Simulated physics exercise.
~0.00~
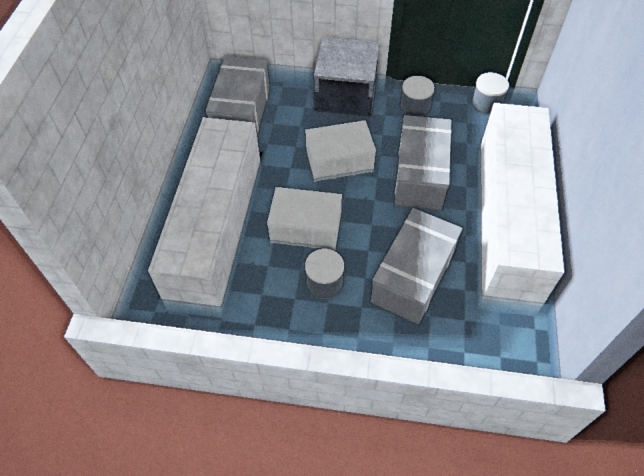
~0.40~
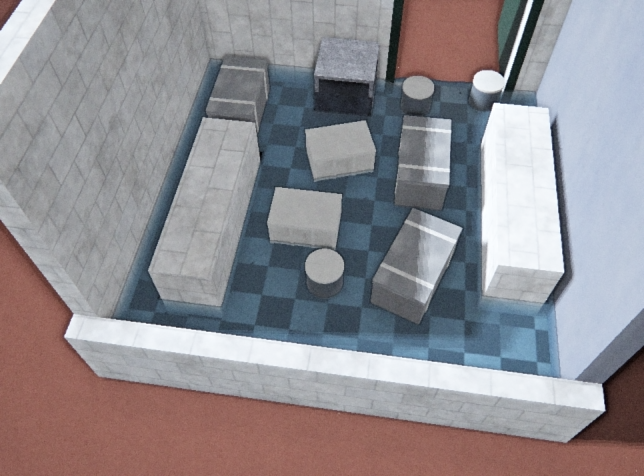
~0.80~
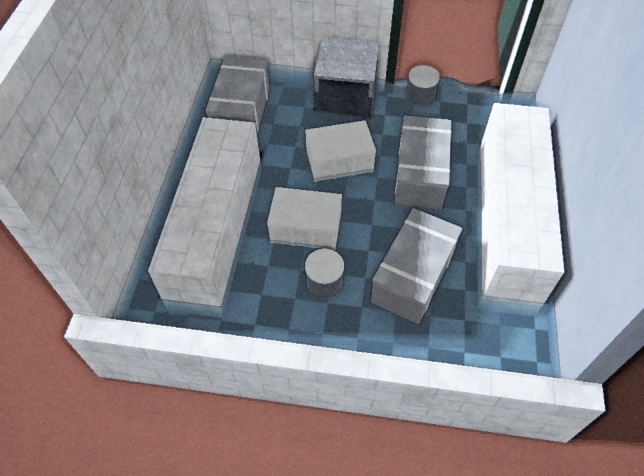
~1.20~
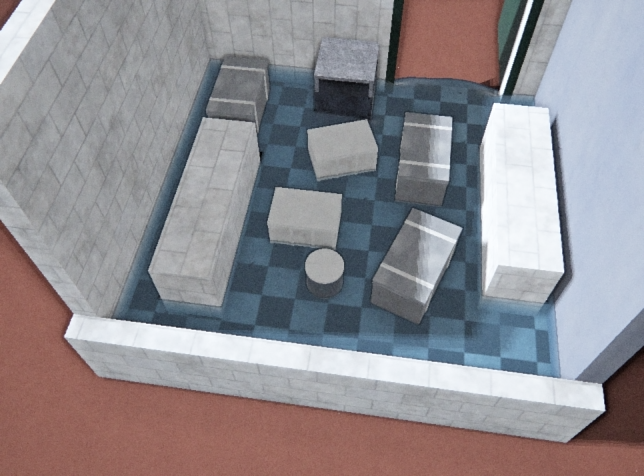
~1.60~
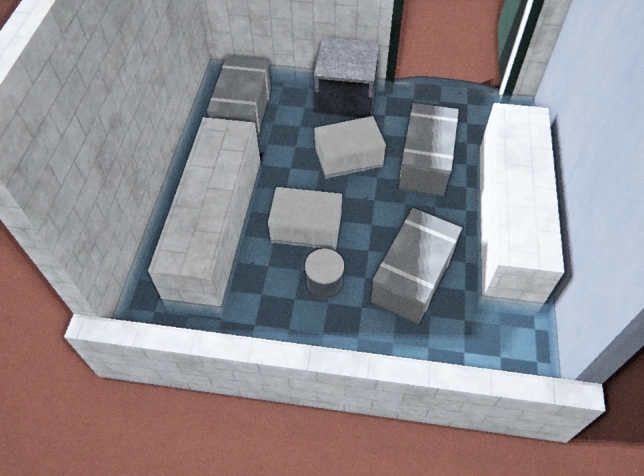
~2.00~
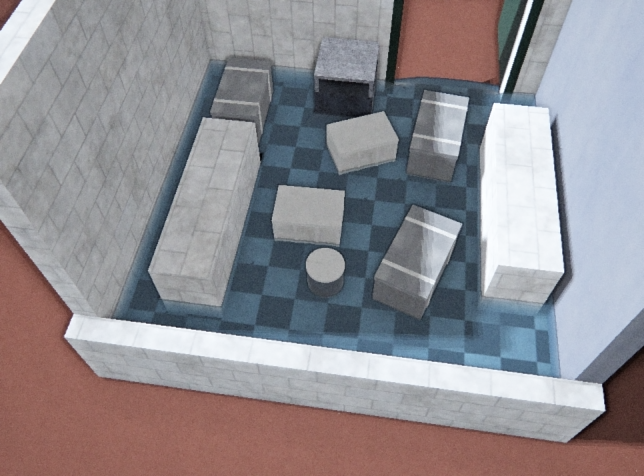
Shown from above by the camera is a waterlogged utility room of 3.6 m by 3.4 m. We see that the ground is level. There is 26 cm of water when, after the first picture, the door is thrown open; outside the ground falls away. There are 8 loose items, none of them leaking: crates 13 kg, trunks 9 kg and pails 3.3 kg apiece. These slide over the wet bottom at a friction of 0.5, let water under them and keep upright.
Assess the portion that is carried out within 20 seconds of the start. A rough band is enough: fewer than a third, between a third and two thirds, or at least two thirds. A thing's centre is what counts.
The amount gone falls in the top third.
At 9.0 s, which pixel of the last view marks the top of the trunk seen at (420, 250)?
(479, 69), give or take.
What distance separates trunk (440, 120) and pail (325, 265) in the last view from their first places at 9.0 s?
Taking them in order, the first is gone out and the second is 100 cm.
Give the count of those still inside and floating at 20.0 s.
At that time the total is 0.
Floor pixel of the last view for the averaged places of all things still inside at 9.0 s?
Centre of the remaining things: Roughly (407, 141).
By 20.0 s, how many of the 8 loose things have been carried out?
My count is 8.
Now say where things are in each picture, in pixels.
The first frame shows a trunk at (426, 148), afloat; a crate at (340, 140), afloat; 26 cm deep round most things; 0 of 8 have shifted.
The second frame shows a trunk at (426, 148), afloat; a crate at (340, 140), afloat; about 2560 L in view; 1 of 8 have shifted.
The third frame shows a trunk at (426, 149), afloat; a crate at (340, 140) floats; 26 cm deep round most things; 2 of 8 have shifted.
The fourth frame shows a trunk at (426, 145), afloat, 7 cm from its start; a crate at (342, 139) floats, 3 cm from its start; 25 cm deep round most things; 3 of 8 have shifted.
The fifth frame shows a trunk at (431, 135), afloat, 23 cm from its start; a crate at (350, 136), afloat, 12 cm from its start; about 2380 L in view; 4 of 8 have shifted.
The sixth frame shows a trunk at (441, 122) floats, 44 cm from its start; a crate at (362, 132), afloat, 26 cm from its start; 23 cm deep round most things; 6 of 8 have shifted.
After 4.0 s 4 of 8 are out; 4 afloat.
After 9.0 s 4 of 8 are out; 4 afloat.
After 16.0 s 8 of 8 are out; 0 afloat.
After 20.0 s 8 of 8 are out; 0 afloat.
